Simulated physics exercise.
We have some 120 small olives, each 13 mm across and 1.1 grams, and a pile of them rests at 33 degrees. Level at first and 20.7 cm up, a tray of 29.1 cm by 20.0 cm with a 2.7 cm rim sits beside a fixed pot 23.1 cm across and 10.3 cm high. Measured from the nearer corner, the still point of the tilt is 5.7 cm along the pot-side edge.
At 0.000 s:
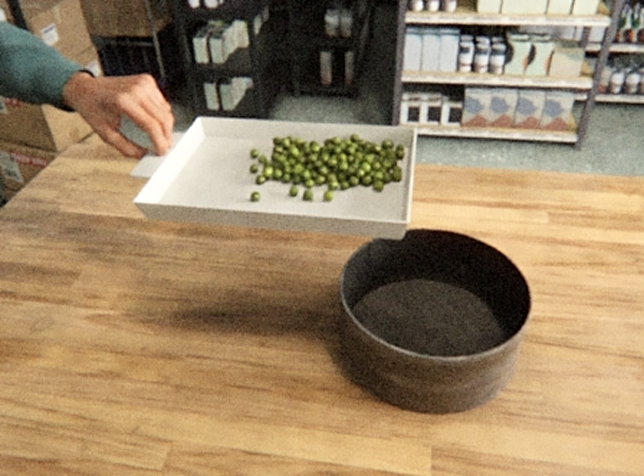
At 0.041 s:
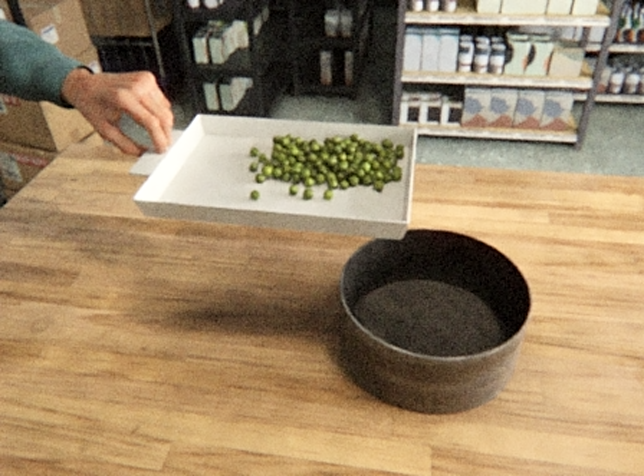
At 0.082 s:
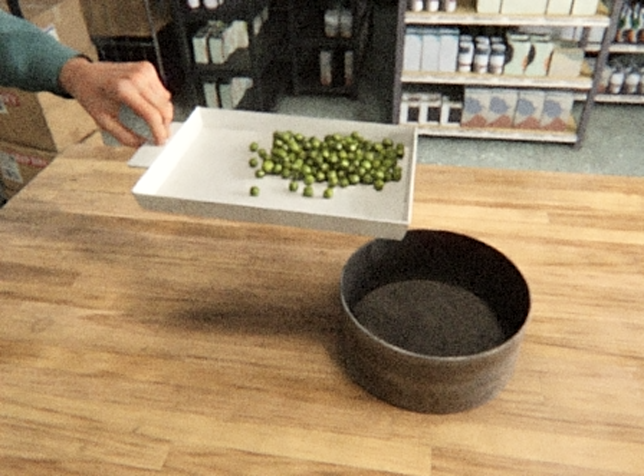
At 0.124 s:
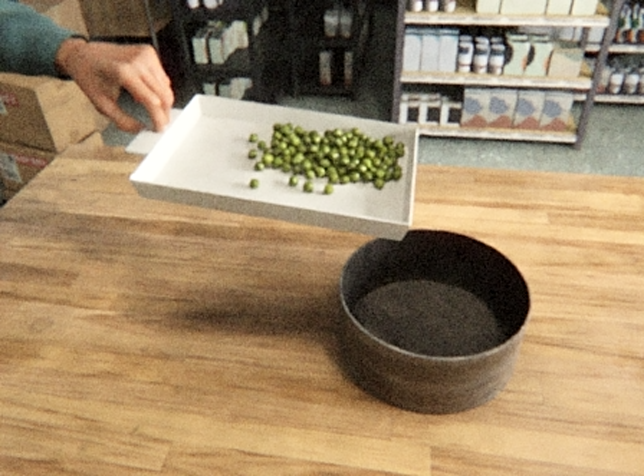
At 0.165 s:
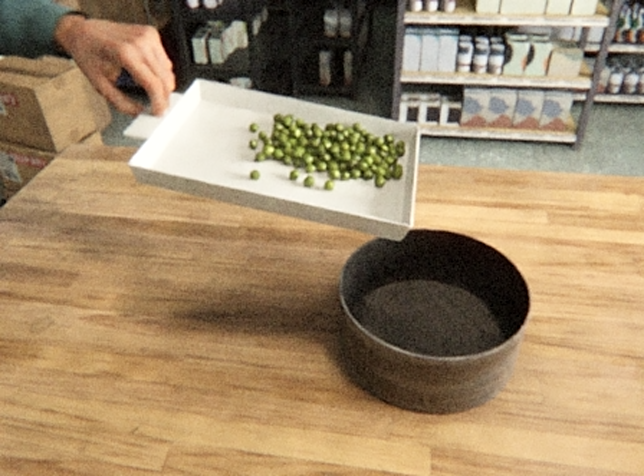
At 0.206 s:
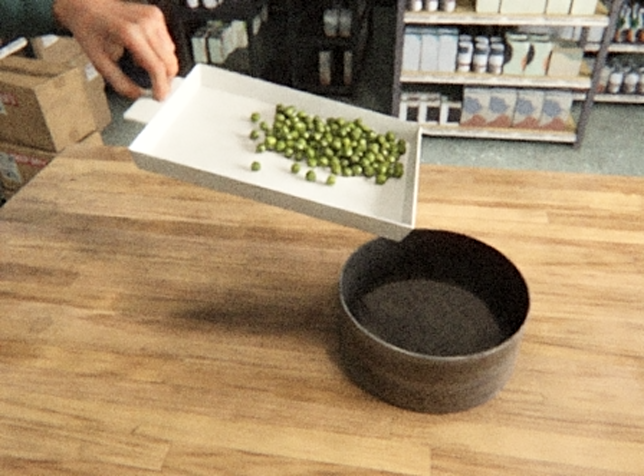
In a storeroom, a hand raising the left end of a white tray of small green olives beside a dark round pot.
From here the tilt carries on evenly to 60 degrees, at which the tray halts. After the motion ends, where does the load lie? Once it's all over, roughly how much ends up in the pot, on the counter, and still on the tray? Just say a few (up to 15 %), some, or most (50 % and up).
Pot: A few, counter: A few, tray: Most.
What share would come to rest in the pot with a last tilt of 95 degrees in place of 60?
85 percent.
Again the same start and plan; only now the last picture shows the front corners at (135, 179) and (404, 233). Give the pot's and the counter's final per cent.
Pot 20; counter 10.
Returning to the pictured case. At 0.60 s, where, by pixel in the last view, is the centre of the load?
Load centre, approx.: (392, 141) px.
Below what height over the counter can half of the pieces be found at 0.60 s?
Roughly 26 centimetres, more or less.
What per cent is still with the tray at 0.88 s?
Roughly 95 per cent.
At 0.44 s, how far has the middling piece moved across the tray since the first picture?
About 2 cm.
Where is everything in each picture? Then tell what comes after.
The first frame shows tray tilt 0 degrees, front corners at (141, 199) and (403, 218); middle of the pieces at (330, 165); pot at (434, 285).
The second frame shows tray tilt 1 degrees, front corners at (140, 196) and (403, 219); middle of the pieces at (330, 165).
The third frame shows tray tilt 3 degrees, front corners at (139, 189) and (404, 219); middle of the pieces at (330, 162).
The fourth frame shows tray tilt 6 degrees, front corners at (137, 177) and (405, 220), lowest corner right front; middle of the pieces at (330, 158).
The fifth frame shows tray tilt 10 degrees, front corners at (137, 162) and (406, 221), lowest corner right front; middle of the pieces at (331, 153).
The sixth frame shows tray tilt 14 degrees, front corners at (137, 147) and (408, 222), lowest corner right front; middle of the pieces at (333, 147); pot at (433, 285). The tray's pace is about 100 degrees a second.
After 0.44 s, tilt 38 degrees; the tray holds 100 %, the pot 0 %.
After 0.60 s, tilt 53 degrees; the tray holds 100 %, the pot 0 %.
After 0.88 s, tilt 60 degrees; the tray holds 95 %, the pot 5 %.
By 1.4 s all is still; pot 5 %, counter 0 %, tray 95 %.
